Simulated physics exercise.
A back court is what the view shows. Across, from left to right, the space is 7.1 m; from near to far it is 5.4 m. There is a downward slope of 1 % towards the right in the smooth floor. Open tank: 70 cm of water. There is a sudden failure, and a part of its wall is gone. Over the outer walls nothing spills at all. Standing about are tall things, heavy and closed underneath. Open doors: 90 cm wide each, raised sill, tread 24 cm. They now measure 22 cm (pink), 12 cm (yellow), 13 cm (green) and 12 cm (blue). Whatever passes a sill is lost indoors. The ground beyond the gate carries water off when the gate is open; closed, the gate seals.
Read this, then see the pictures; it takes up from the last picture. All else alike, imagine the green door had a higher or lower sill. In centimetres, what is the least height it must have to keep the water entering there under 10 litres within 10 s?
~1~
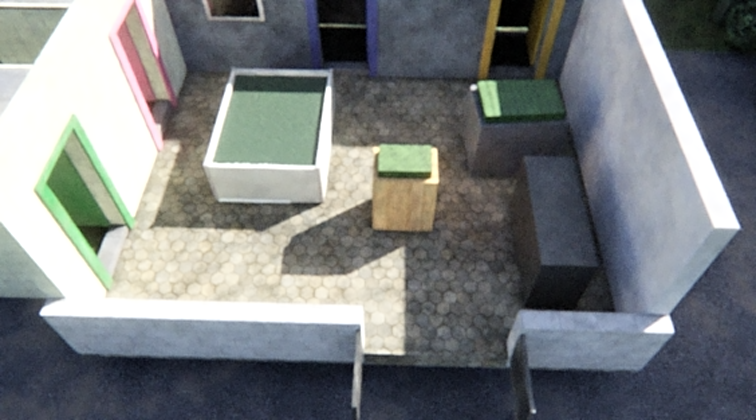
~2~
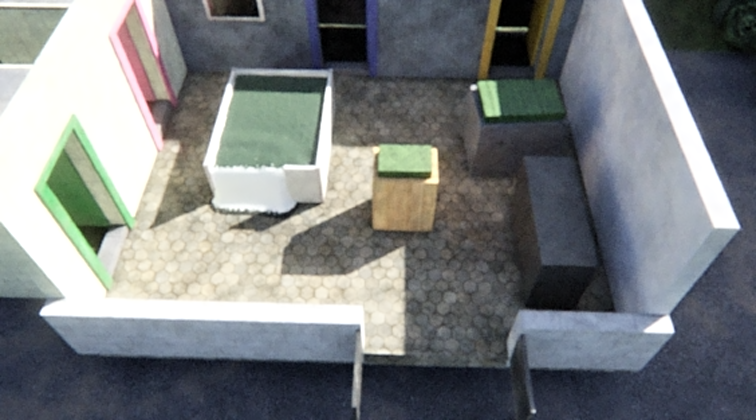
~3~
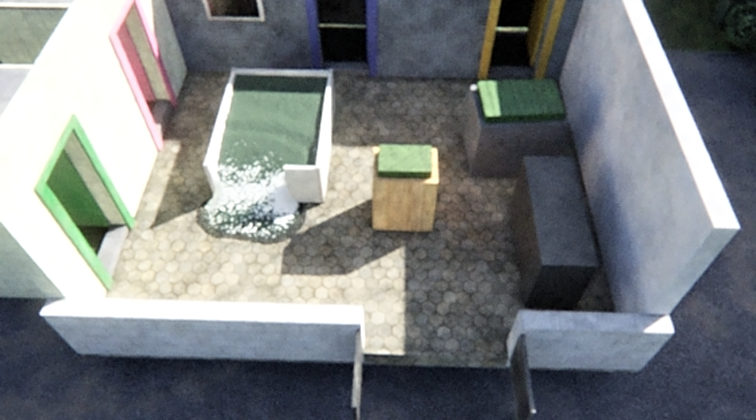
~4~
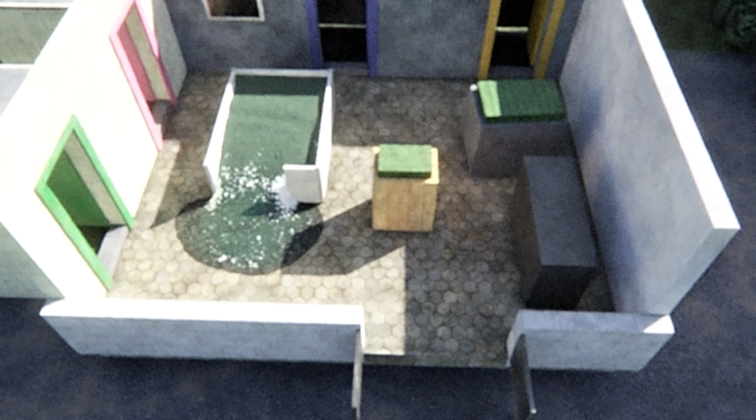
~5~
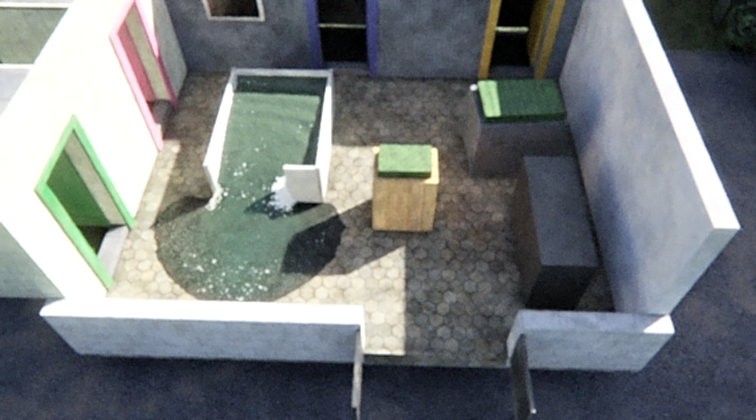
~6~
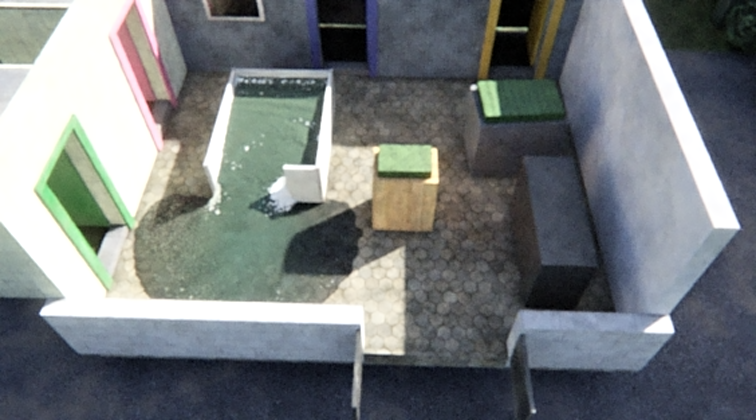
21 cm.
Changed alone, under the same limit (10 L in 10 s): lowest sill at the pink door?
Pink - roughly 6.5 cm.
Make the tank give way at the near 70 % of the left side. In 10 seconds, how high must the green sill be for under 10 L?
About 15 centimetres.
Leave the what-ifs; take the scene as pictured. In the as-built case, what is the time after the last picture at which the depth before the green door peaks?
The level tops out around 1.8 s.
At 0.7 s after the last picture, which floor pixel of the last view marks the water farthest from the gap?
Lab note: Front tip approx. at (402, 337).
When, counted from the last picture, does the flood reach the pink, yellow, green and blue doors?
Front arrival: Pink 2.6 seconds, yellow 6.5 seconds, green 0.2 seconds, blue 4.5 seconds.
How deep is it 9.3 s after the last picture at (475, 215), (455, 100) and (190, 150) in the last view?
Depth: About 8, 3, 8 cm.
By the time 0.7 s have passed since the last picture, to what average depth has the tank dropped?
44 cm, roughly.
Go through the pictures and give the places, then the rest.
In the first frame, the open tank at (274, 119) is whole and still, 70 cm deep; the green door at (93, 212) is dry.
In the second frame, water pours out at (253, 189) and has run 0.3 m, to (279, 215); about 9 cm deep outside, 70 cm at the back.
In the third frame, the front is at (263, 240), 0.8 m from the gap at (253, 190); 1.0 m2 of floor is wet, 70 cm left at the back.
In the fourth frame, the front is at (245, 270), 1.3 m from the gap at (253, 191); 2.2 m2 of floor is wet, 70 cm left at the back.
In the fifth frame, the gap is at (253, 191), the front 1.9 m out at a hidden place; the back of the open tank holds 68 cm.
In the sixth frame, the front is at a hidden place, 2.3 m from the gap at (253, 190); 5.3 m2 of floor is wet, 60 cm left at the back; 0.3 m in a straight line remain to the green door at (93, 212).
Then, 0.7 s after the last picture water covers 25 % of the floor, deepest (49 cm) near (94, 327); 12 cm at the green door, 0 litres in over its 13 cm sill.
Then, 2.3 s after the last picture water covers 40 % of the floor, deepest (28 cm) near (108, 327); 20 cm at the green door, 36 litres in over its 13 cm sill.
Then, 9.3 s after the last picture water covers 95 % of the floor, deepest (17 cm) near (563, 112); 5 cm at the green door, 59 litres in over its 13 cm sill.
At the green door as built, the water peaked near 25 cm, 1.7 s after the last picture.
Run again over the same 10 s with other heights there, 21 litres in over 18 cm, 4 litres over 24.5 cm. The limit of 10 litres is kept from about 21 cm up.
